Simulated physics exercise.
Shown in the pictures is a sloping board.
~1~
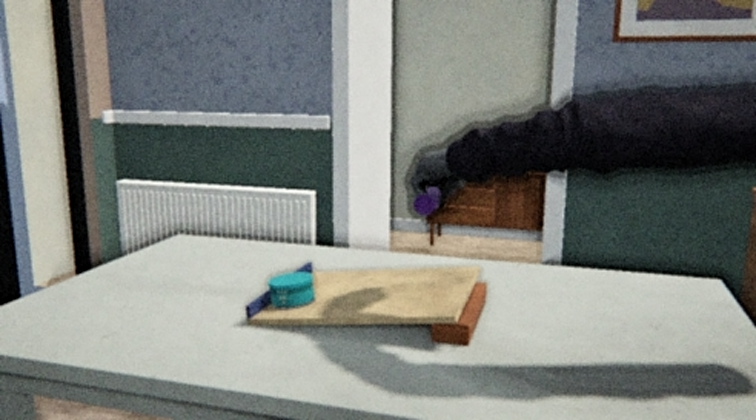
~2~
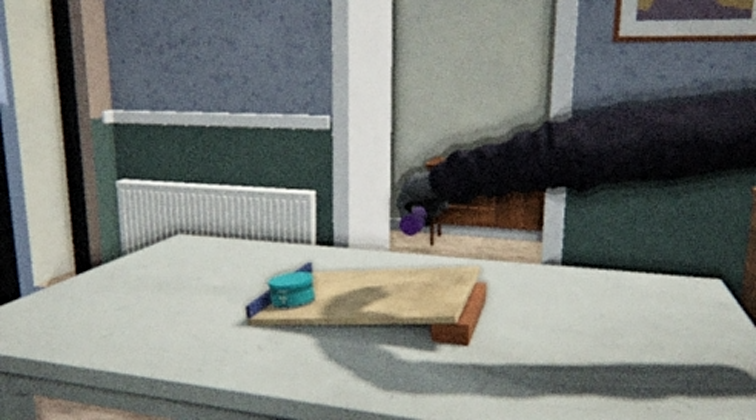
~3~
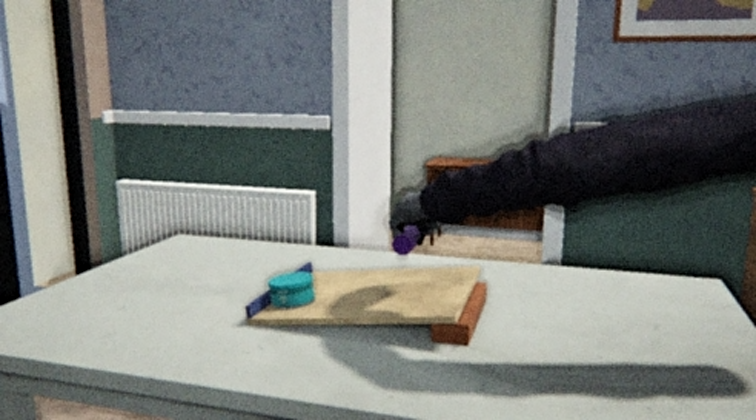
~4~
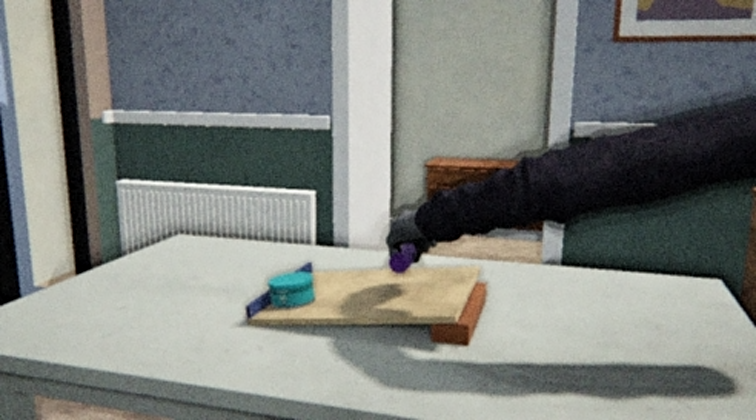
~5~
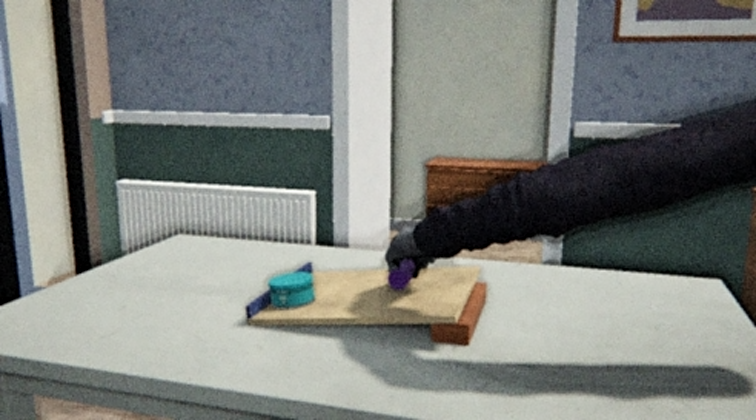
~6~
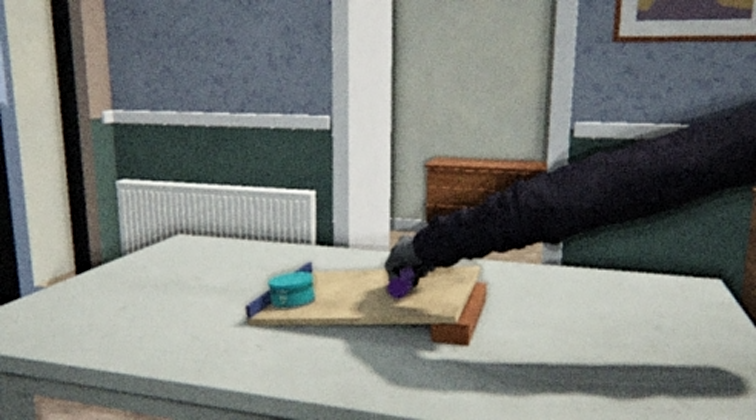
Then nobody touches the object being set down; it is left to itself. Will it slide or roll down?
The object will give way to the slope.
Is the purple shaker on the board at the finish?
Once it settles, it is resting on top.
Then, 0.60 s on from there, purple shaker shifted well along near (370, 281).
Then, 0.80 s on from there, purple shaker shifted well along near (338, 282).
In the end, moved from the start, purple shaker; turquoise tub unmoved. At the end, from the last picture's camera, purple shaker near (319, 283). The purple shaker slides or rolls down.
